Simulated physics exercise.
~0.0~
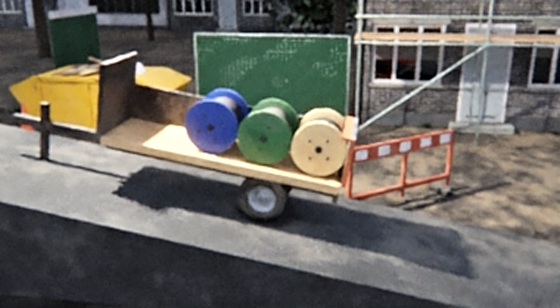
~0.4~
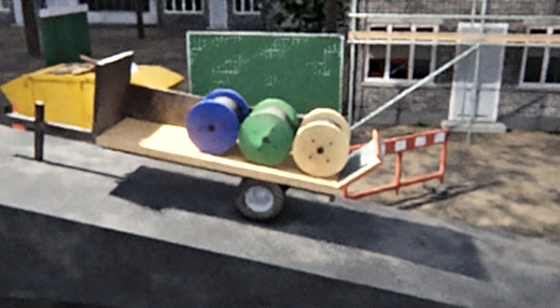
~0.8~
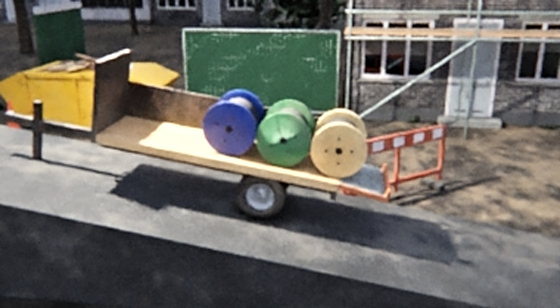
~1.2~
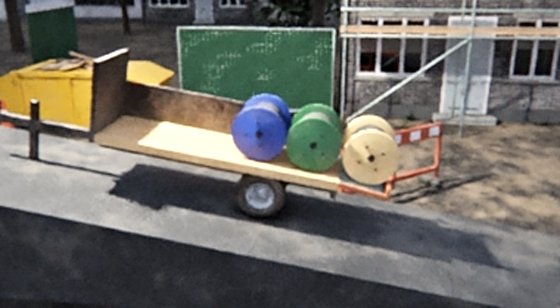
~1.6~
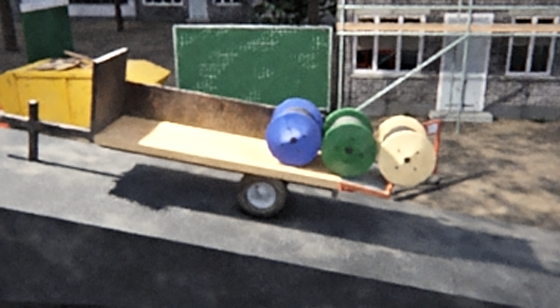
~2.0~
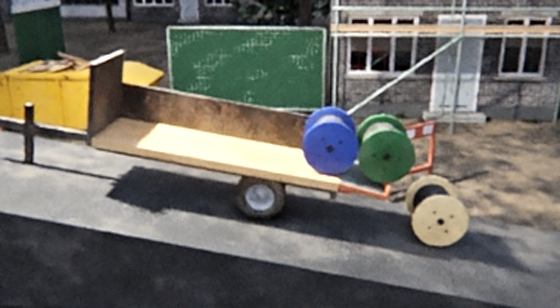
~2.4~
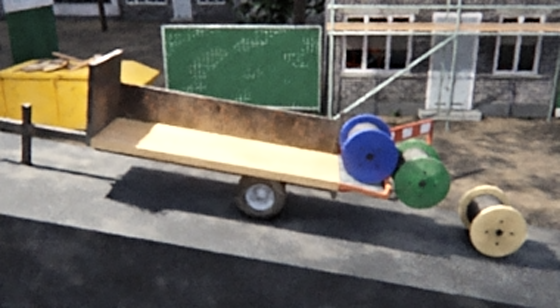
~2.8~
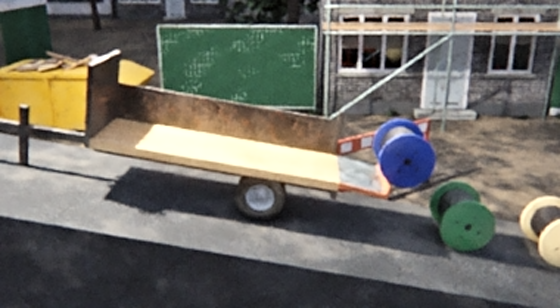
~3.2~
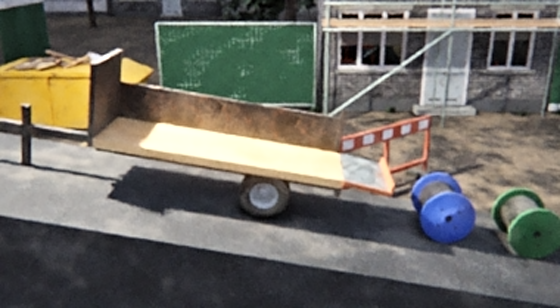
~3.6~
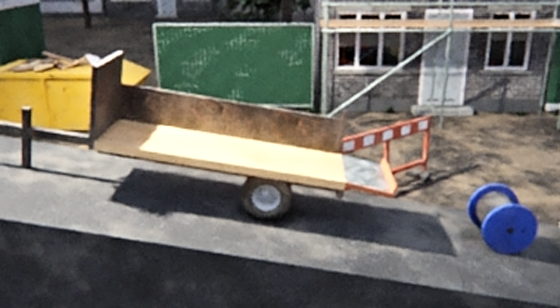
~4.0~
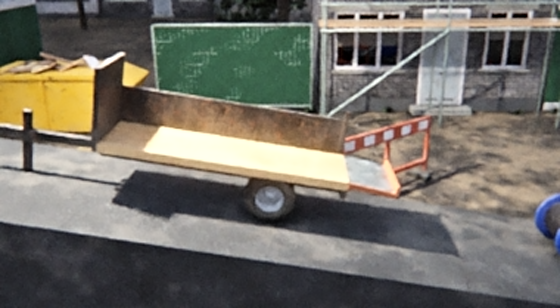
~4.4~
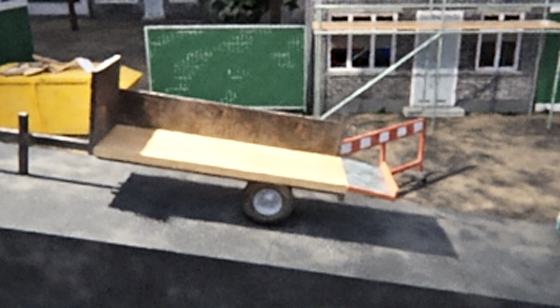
A tilted trailer's tailgate drops and three cable reels roll off rightward out of view.
